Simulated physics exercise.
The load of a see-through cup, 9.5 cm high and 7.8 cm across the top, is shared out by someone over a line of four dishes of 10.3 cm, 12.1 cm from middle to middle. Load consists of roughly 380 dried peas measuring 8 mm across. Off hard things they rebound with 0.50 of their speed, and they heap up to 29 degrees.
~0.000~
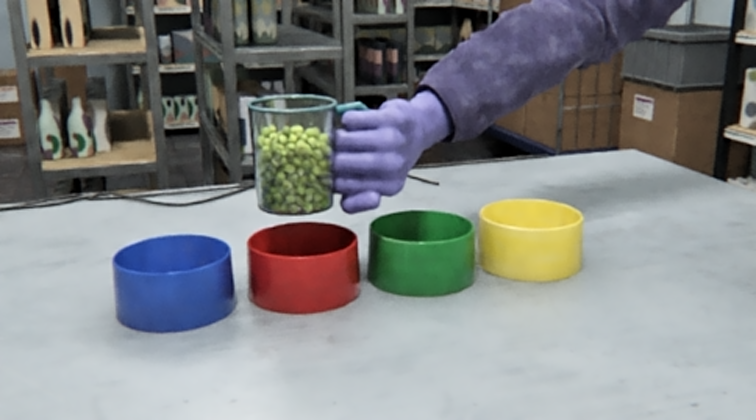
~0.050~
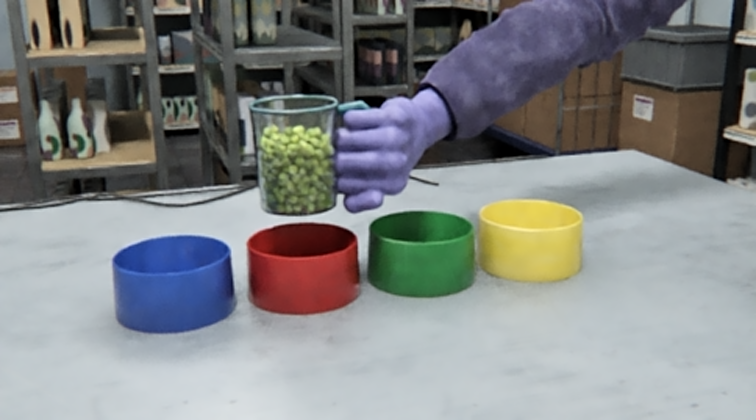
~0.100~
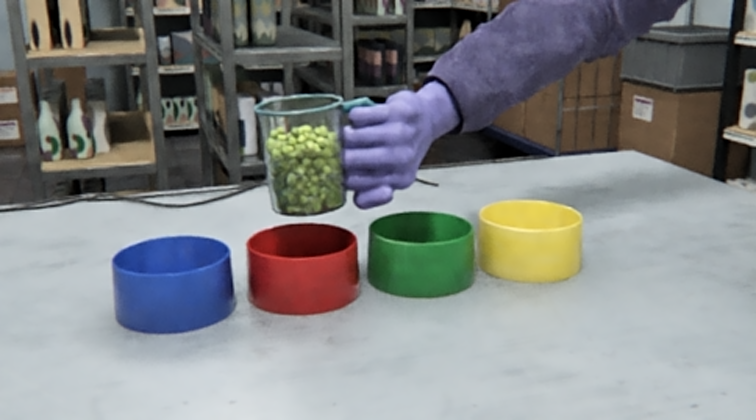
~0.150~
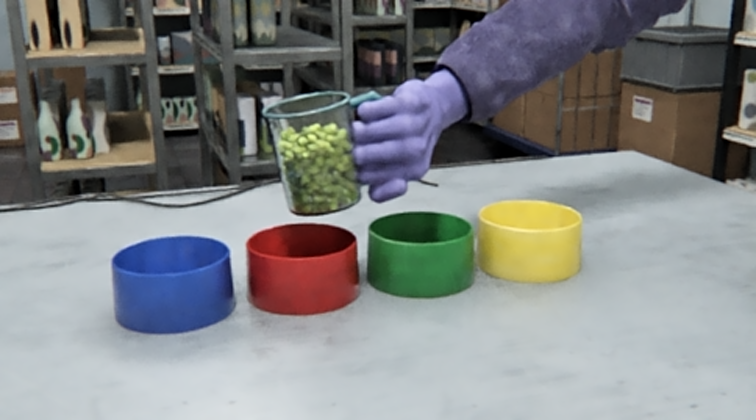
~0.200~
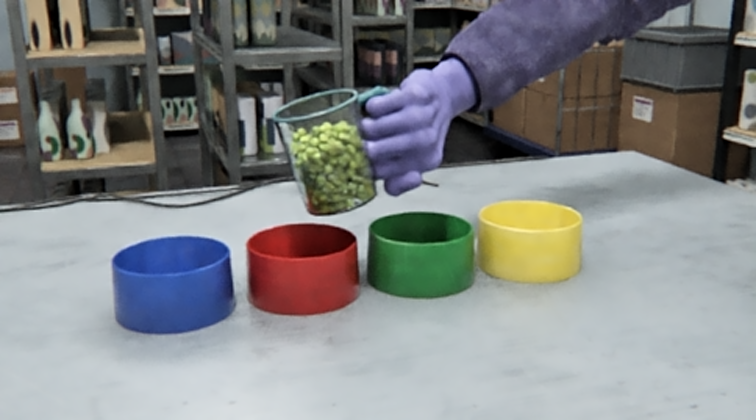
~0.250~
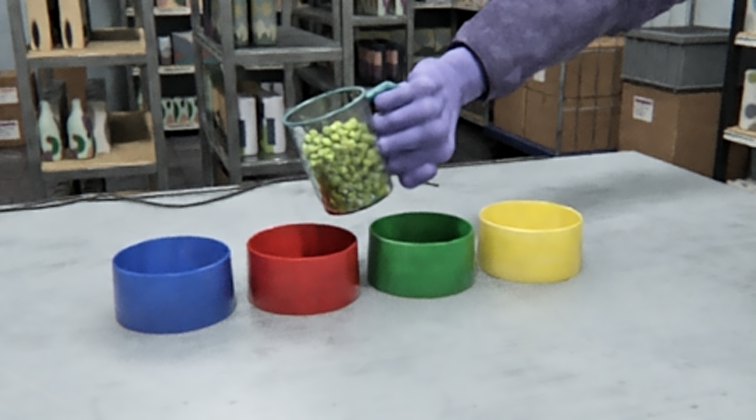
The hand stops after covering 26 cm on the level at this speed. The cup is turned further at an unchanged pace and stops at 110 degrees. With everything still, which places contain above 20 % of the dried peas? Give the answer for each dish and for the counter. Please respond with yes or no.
Red no, blue no, green no, yellow yes, counter yes.
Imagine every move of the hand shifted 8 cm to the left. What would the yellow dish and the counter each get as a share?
In that case, yellow: 0; counter: 0.
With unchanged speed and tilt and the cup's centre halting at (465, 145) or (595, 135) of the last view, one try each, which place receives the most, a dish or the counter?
Most goes to: Green, then yellow.
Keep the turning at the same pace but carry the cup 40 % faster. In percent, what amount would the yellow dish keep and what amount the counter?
The shares would then be yellow 40 and counter 40.
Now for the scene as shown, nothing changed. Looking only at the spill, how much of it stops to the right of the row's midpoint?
About 100 percent.
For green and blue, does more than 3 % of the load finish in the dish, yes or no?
Note - green affirmative, blue negative.
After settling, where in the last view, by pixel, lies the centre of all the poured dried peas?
Est. centre at rest: (499, 259) px.
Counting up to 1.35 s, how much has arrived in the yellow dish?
It works out to some 30 per cent.
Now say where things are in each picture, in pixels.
In the first picture, cup at (294, 155), tilt 0 degrees, lip at (249, 106), moved 0.0 cm; middle of the pieces at (294, 169); blue dish at (172, 254); red dish at (303, 239); green dish at (422, 226); yellow dish at (531, 214).
In the second picture, cup at (297, 155), tilt 1 degrees, lip at (251, 108), moved 0.3 cm; middle of the pieces at (296, 169).
In the third picture, cup at (304, 155), tilt 4 degrees, lip at (256, 111), moved 1.0 cm; middle of the pieces at (305, 169).
In the fourth picture, cup at (316, 154), tilt 9 degrees, lip at (265, 115), moved 2.2 cm; middle of the pieces at (318, 168).
In the fifth picture, cup at (329, 154), tilt 15 degrees, lip at (275, 119), moved 3.4 cm; middle of the pieces at (332, 167).
In the sixth picture, cup at (342, 153), tilt 20 degrees, lip at (285, 123), moved 4.6 cm; middle of the pieces at (346, 165); blue dish at (172, 255); red dish at (302, 241); green dish at (421, 228); yellow dish at (530, 216). Its pace works out near 105 degrees a second; the hand travels 24 cm a second.
After 0.68 s, tilt 65 degrees; cup holds 100 %.
After 0.96 s, tilt 94 degrees; cup holds 100 %.
Then, at 1.35 s, tilt 110 degrees; cup holds 55 %, green 5 %, yellow 30 %.
In the end, at 2.6 s, red 0 %, blue 0 %, green 10 %, yellow 50 %, counter 40 %.
